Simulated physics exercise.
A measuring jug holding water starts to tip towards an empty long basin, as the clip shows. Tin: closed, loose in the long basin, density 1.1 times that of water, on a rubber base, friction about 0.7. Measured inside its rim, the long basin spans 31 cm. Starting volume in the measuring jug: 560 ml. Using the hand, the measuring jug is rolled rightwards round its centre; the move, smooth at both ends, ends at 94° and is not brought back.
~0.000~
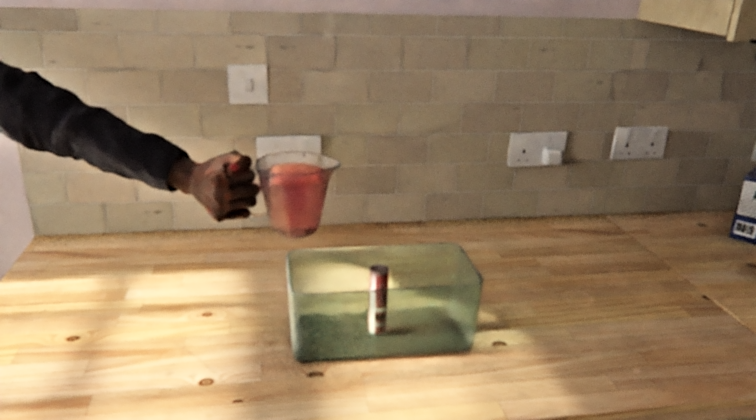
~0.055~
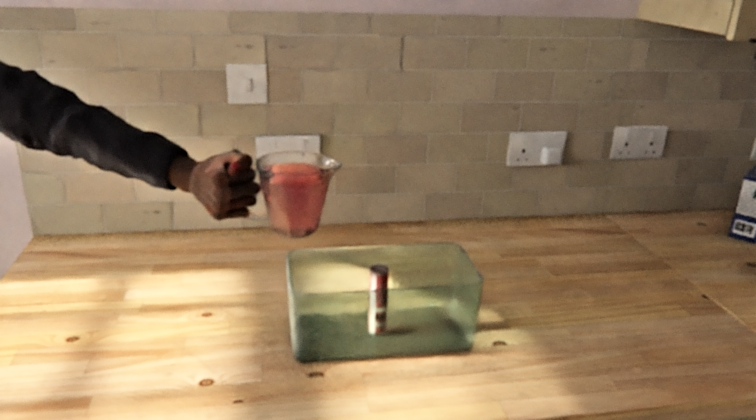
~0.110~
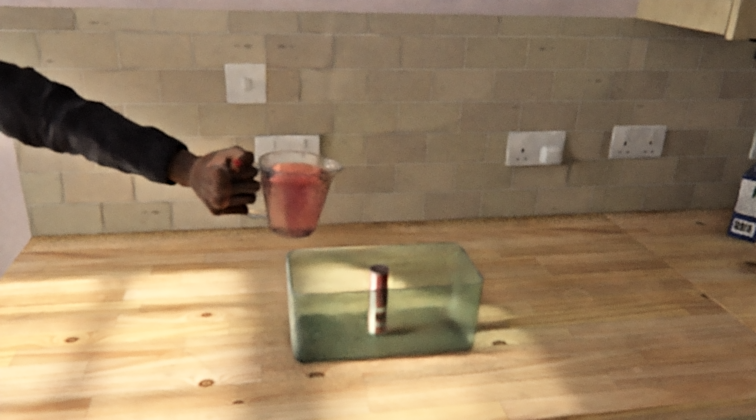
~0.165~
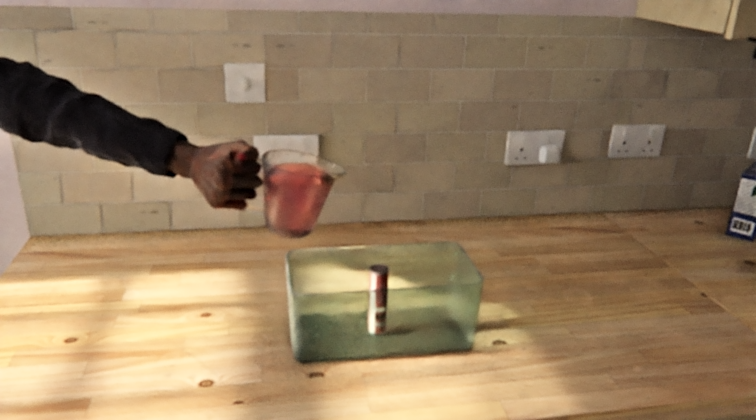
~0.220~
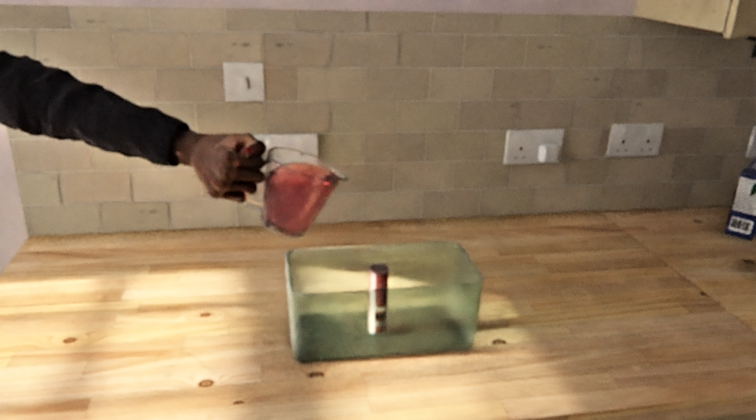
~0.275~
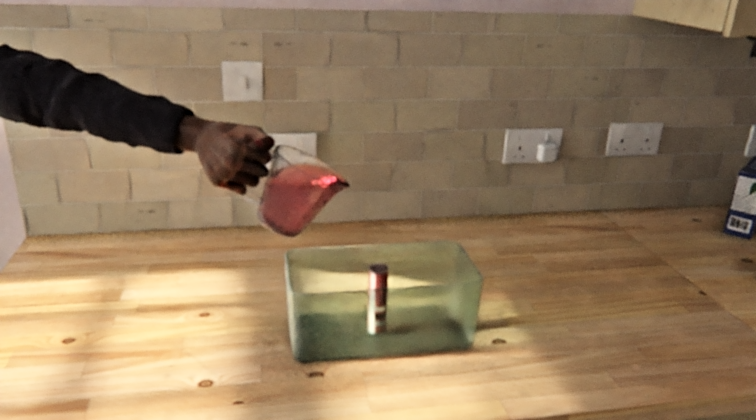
A clear measuring jug of reddish liquid, held by a hand in a dark sleeve, tilted slowly to the right above a greenish see-through basin with a small tin standing inside it.
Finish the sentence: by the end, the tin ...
By the end, the tin has toppled.
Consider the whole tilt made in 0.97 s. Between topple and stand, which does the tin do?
After the tilt, the tin has tipped over.
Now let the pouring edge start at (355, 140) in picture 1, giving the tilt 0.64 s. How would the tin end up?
After that, the tin stays vertical.
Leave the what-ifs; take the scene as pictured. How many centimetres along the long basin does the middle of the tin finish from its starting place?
The tin's middle ends up about 8.0 cm along the basin.
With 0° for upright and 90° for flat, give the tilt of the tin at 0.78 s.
Tilt: Around 5 degrees.
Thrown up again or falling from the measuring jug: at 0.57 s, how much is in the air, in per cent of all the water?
Near 26 per cent at that time.
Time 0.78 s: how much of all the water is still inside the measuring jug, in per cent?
14 per cent or thereabouts.
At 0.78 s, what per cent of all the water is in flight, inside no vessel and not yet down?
Close to 14 %.
By 0.57 s the tilt is 81° and 54 per cent is still to pour; the tin stands where it began.
By 0.78 s the tilt is 94° and 14 per cent is still to pour; the tin leans 5°.
By 1.01 s the tilt is 94° and 2 per cent is still to pour; the tin lies on its side.
By 1.25 s the tilt is 94° and 0 per cent is still to pour; the tin lies on its side.
At rest the tin lies on its side.
